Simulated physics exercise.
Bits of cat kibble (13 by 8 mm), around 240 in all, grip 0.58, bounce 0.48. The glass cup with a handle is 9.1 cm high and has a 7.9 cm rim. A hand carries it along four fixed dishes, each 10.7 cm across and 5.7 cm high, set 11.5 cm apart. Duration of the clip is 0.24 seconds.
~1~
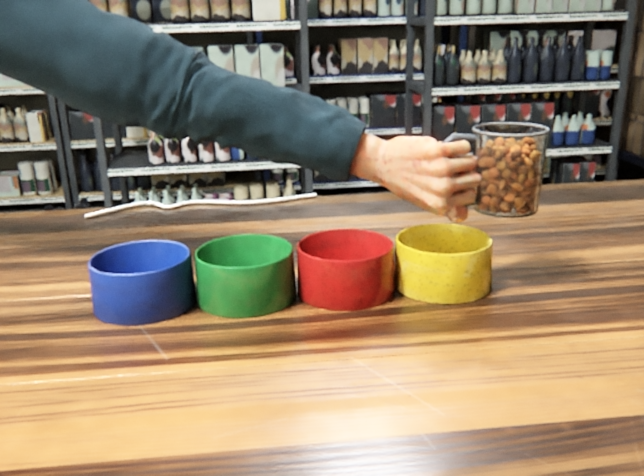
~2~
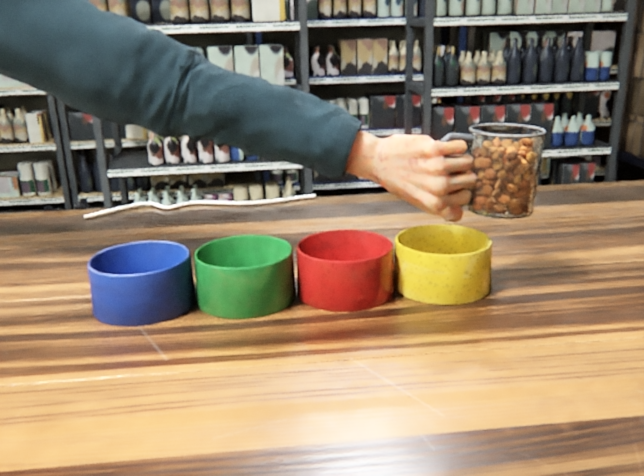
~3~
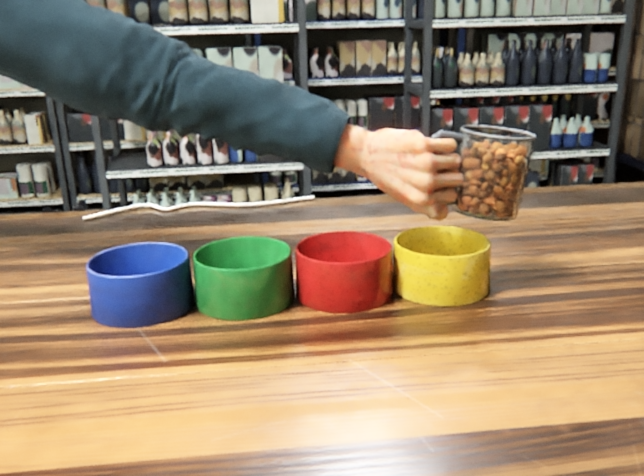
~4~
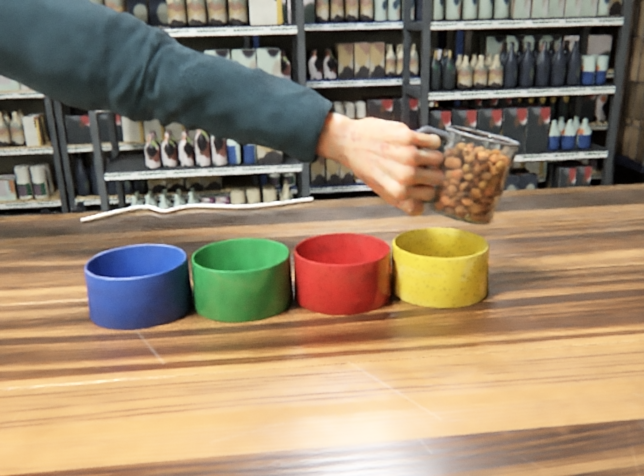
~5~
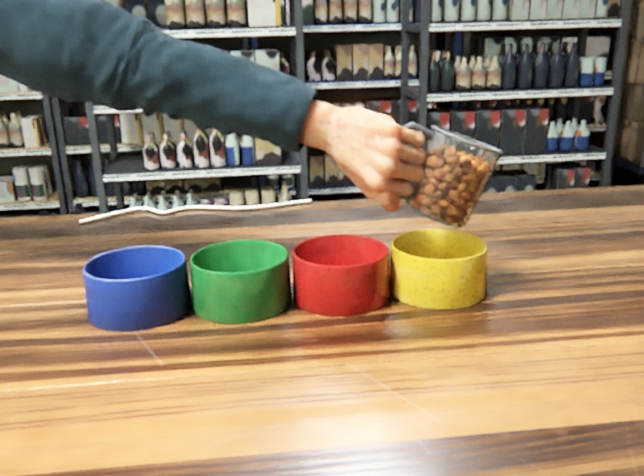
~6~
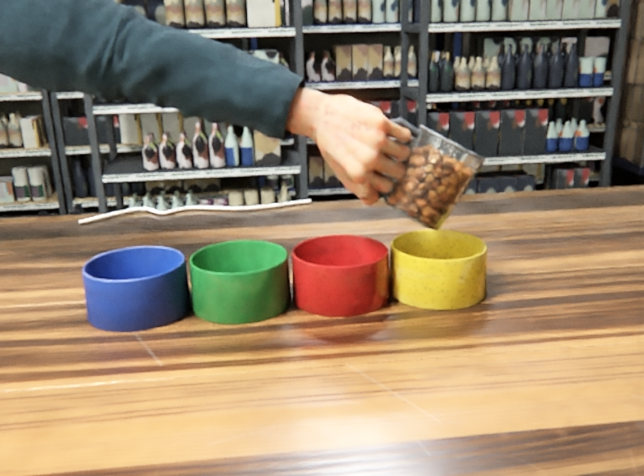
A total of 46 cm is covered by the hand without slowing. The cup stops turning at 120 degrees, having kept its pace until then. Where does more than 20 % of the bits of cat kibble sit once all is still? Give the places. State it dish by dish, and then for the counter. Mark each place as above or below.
Marks: Red below, blue above, green above, yellow below, counter below.
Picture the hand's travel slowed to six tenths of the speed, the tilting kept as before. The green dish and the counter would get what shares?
Shares: Green 20, counter 10.
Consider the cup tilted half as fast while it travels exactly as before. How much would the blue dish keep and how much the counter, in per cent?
The blue dish would get 100 and the counter 0.
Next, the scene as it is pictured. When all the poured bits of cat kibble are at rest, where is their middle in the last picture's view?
At about (173, 297).
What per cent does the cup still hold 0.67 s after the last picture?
Roughly 55 %.
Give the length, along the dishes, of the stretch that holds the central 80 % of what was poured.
15 cm.
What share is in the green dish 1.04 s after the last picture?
I'd say around 40 per cent.
Then, 0.40 s after the last picture, tilt 93 degrees; cup holds 100 %.
Then, 0.67 s after the last picture, tilt 120 degrees; cup holds 55 %, red 5 %, green 40 %.
Then, 1.04 s after the last picture, tilt 120 degrees; cup holds 10 %, red 5 %, blue 40 %, green 40 %.
In the end, red 5 %, blue 50 %, green 40 %, yellow 0 %, counter 5 %.
